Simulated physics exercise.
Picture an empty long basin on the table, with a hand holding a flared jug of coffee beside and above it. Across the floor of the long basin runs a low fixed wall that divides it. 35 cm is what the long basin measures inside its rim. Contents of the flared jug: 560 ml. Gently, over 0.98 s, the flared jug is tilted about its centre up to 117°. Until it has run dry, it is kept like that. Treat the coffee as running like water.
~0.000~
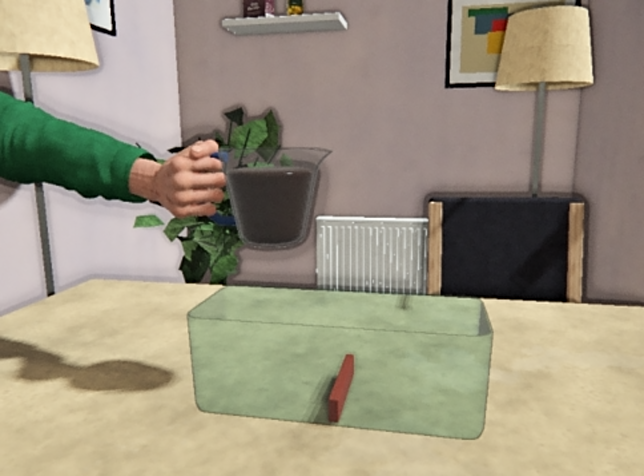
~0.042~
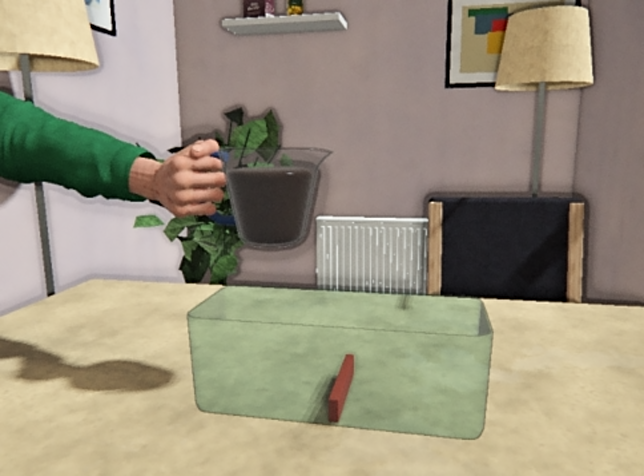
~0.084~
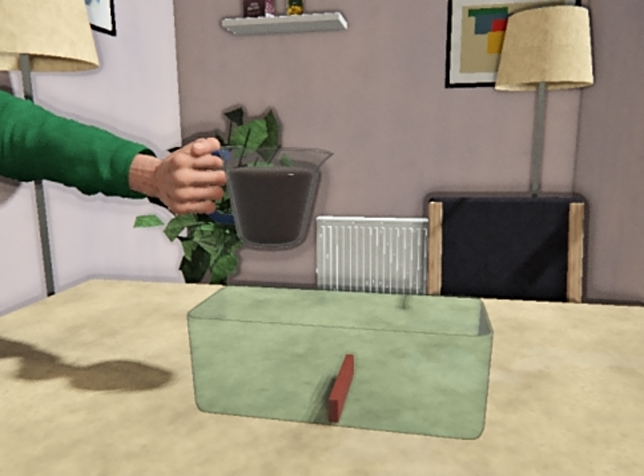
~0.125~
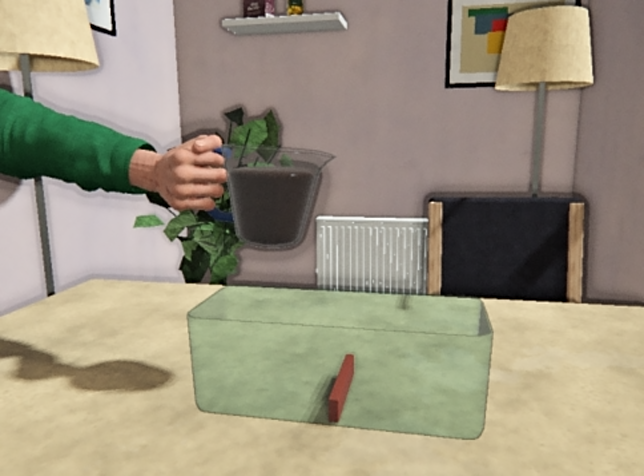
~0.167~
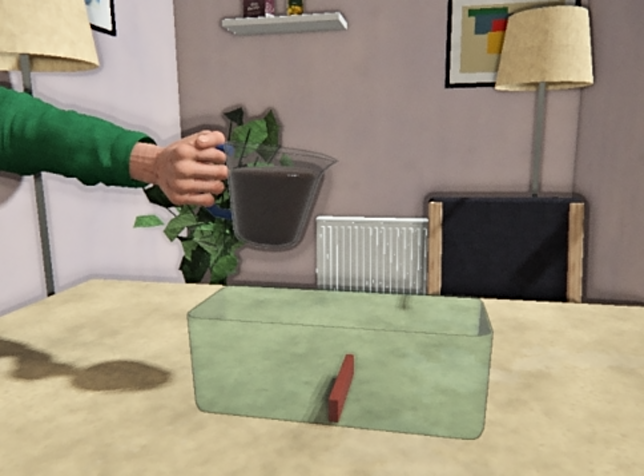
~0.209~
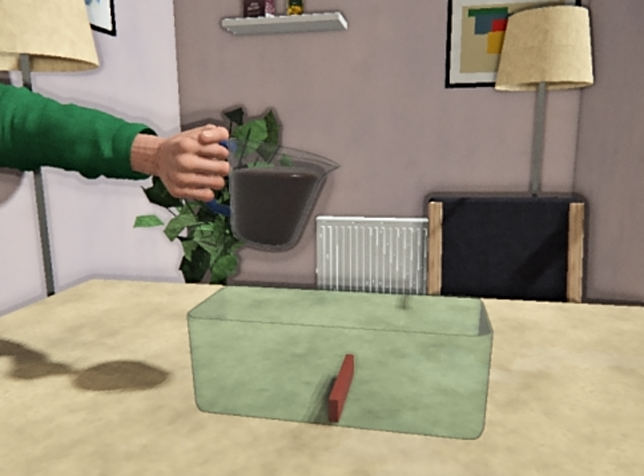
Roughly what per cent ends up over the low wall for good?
About 81 in every hundred.
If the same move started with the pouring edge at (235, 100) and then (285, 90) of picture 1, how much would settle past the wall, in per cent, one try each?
I'd expect close to 15 per cent and then close to 50 per cent.
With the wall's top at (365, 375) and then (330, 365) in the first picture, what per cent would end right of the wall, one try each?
In order, 65 and 90 per cent.
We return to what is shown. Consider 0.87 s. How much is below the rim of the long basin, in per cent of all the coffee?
Roughly 84 %.
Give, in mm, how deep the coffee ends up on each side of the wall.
I'd say close to 4 mm on the left, close to 22 mm on the right.
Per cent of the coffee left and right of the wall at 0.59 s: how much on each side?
Around 0 percent on the left and 8 on the right.
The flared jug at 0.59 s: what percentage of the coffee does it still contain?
At that time about 66 in a hundred parts are still held.
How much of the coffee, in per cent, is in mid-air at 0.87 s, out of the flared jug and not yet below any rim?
Close to 10 in every hundred parts.
By 0.59 s the tilt is 77° and 67 per cent is still to pour, 0 is left of the wall and 8 right of it.
By 0.87 s the tilt is 113° and 5 per cent is still to pour, 8 is left of the wall and 77 right of it.
By 1.16 s the tilt is 117° and 0 per cent is still to pour, 14 is left of the wall and 84 right of it.
By 1.48 s the tilt is 117° and 0 per cent is still to pour, 18 is left of the wall and 81 right of it.
At rest 18 per cent lies left of the wall, 81 right of it and 1 outside.
